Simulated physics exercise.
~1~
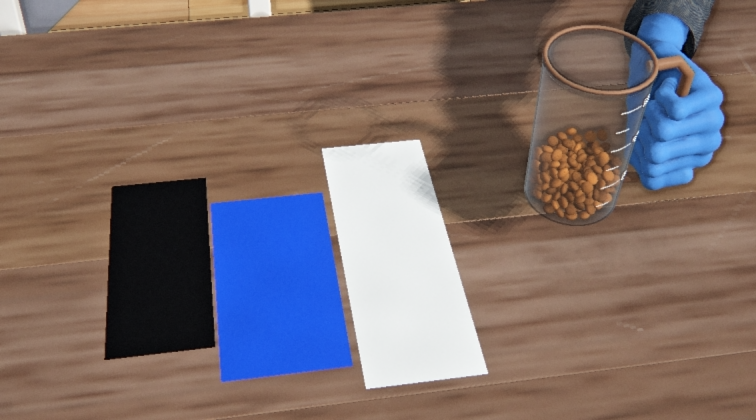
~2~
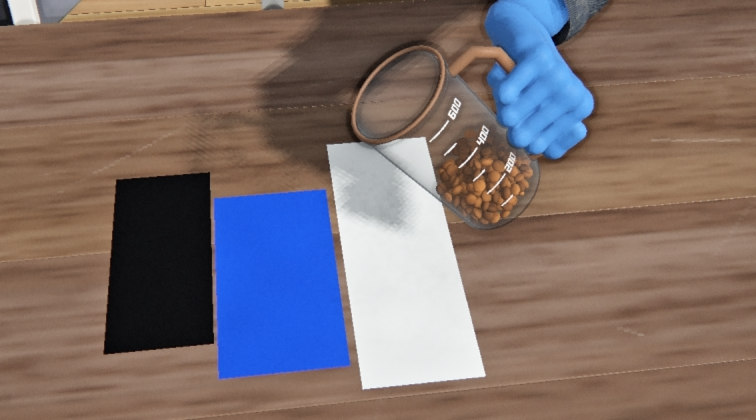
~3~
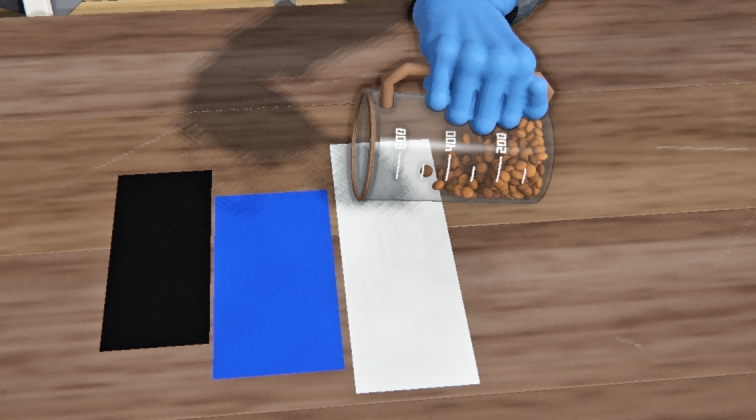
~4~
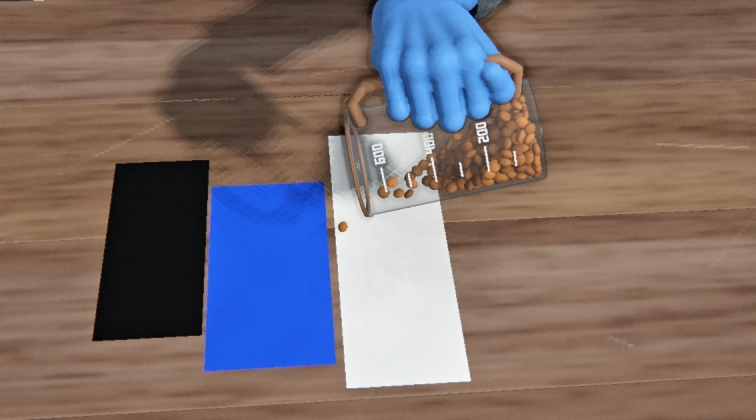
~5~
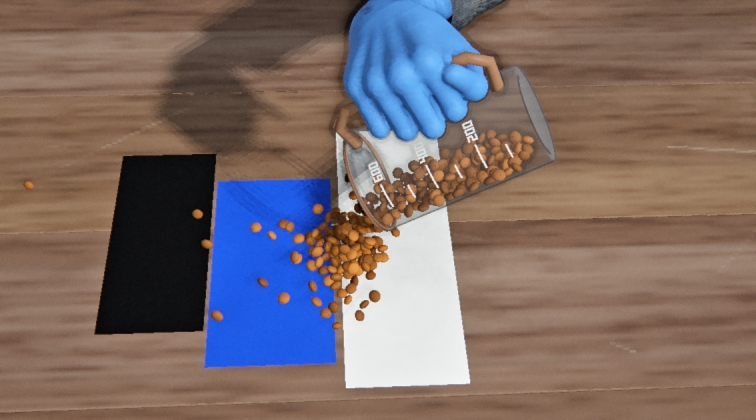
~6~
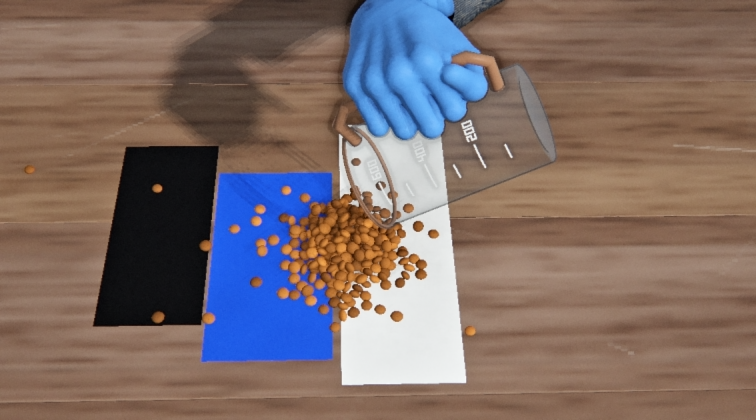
A blue-gloved hand tips a clear jug, spilling brown kibble mostly across white and blue mats.
